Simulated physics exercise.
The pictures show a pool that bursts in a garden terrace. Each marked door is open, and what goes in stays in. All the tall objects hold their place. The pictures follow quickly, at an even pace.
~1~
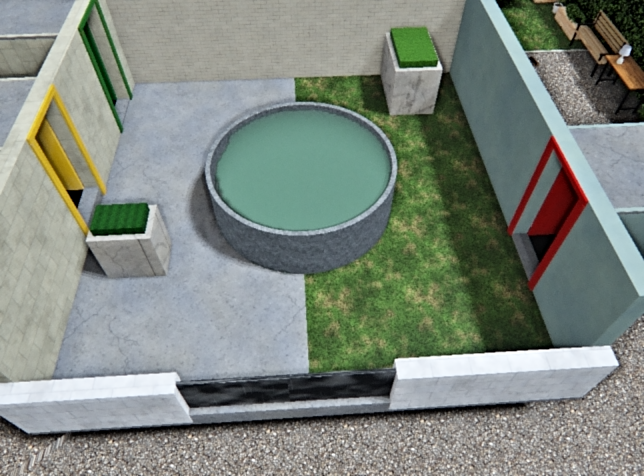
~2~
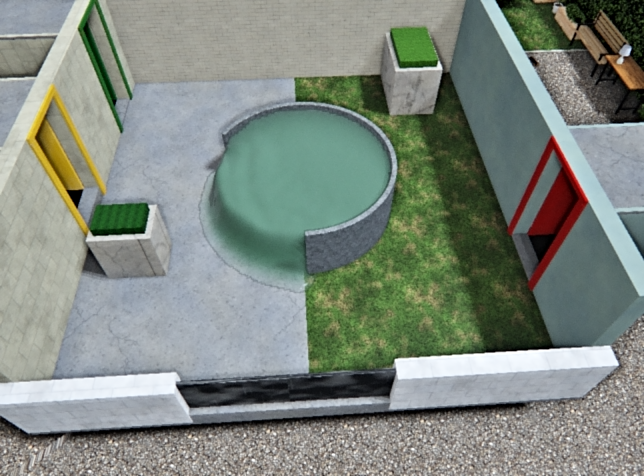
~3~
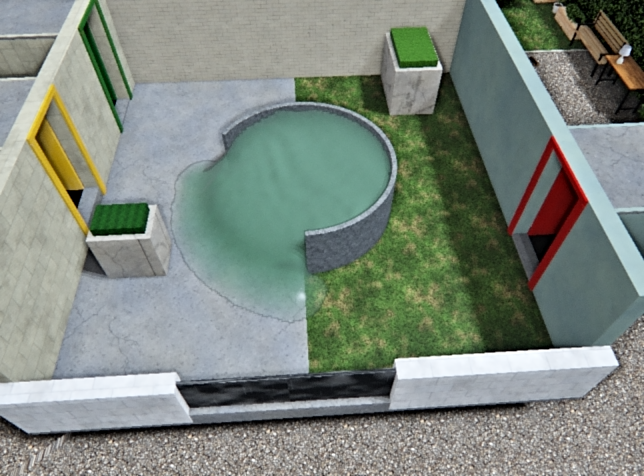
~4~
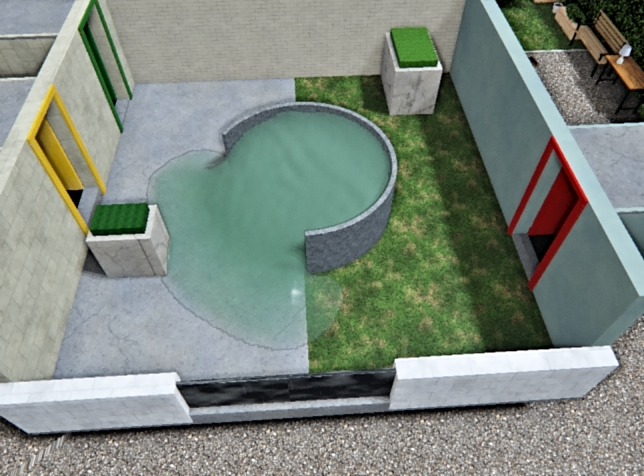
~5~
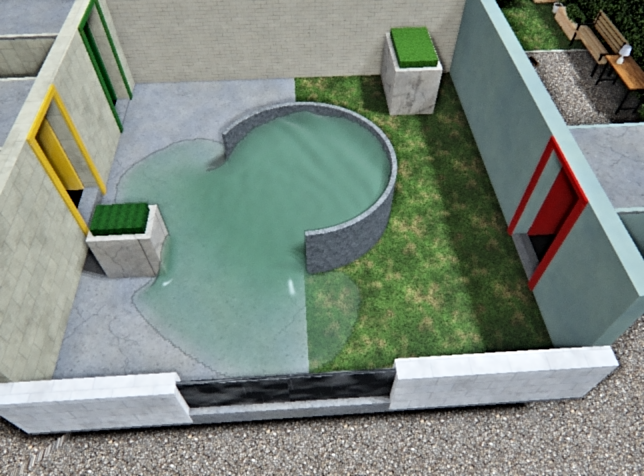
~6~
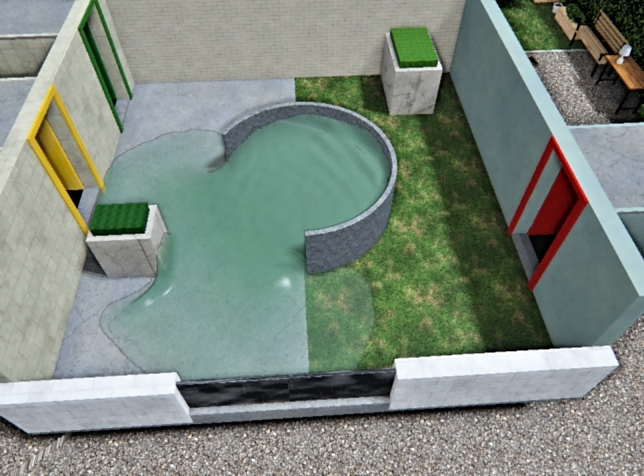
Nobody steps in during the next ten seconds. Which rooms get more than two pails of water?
One by one: The green door lets in a lot; the red door lets in a lot; the yellow door lets in a lot.
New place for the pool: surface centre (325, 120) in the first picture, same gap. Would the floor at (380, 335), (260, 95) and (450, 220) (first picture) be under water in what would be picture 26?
In that order: Wet, wet, not flooded.
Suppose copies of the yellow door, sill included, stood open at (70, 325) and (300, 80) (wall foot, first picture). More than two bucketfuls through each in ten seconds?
In that order: Goes over, keeps below it.
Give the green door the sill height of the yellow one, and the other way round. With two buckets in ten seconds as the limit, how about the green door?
One by one: Green door is under.
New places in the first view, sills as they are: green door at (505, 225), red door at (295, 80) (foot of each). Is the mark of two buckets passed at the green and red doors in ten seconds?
One by one: The green door lets more in, the red door floods.
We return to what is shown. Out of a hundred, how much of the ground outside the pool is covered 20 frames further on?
About 65 per cent.
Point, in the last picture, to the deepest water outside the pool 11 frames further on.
Around (134, 399).
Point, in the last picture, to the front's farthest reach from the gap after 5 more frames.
Close to (133, 95).
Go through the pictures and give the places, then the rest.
In the first picture, still water in the round tank at (302, 165).
In the second picture, the front is at (310, 280), out from the gap at (226, 225).
In the third picture, water pours out at (227, 228) and has run to (311, 309).
In the fourth picture, water pours out at (228, 230) and has run to (317, 332).
In the fifth picture, water pours out at (228, 231) and has run to (319, 361).
In the sixth picture, water pours out at (228, 231) and has run to a hidden place.
A moment on, water covers 40 % of the floor; the green door wet at the sill, nothing in, the red door not reached, the yellow door over two buckets in.
Next, water covers 45 % of the floor; the green door under two buckets in, the red door not reached, the yellow door far over two buckets in.
Then, water covers 65 % of the floor; the green door under two buckets in, the red door not reached, the yellow door far over two buckets in.
Later, water covers 95 % of the floor; the green door over two buckets in, the red door over two buckets in, the yellow door far over two buckets in.
In the end, water covers 100 % of the floor; the green door far over two buckets in, the red door far over two buckets in, the yellow door far over two buckets in.
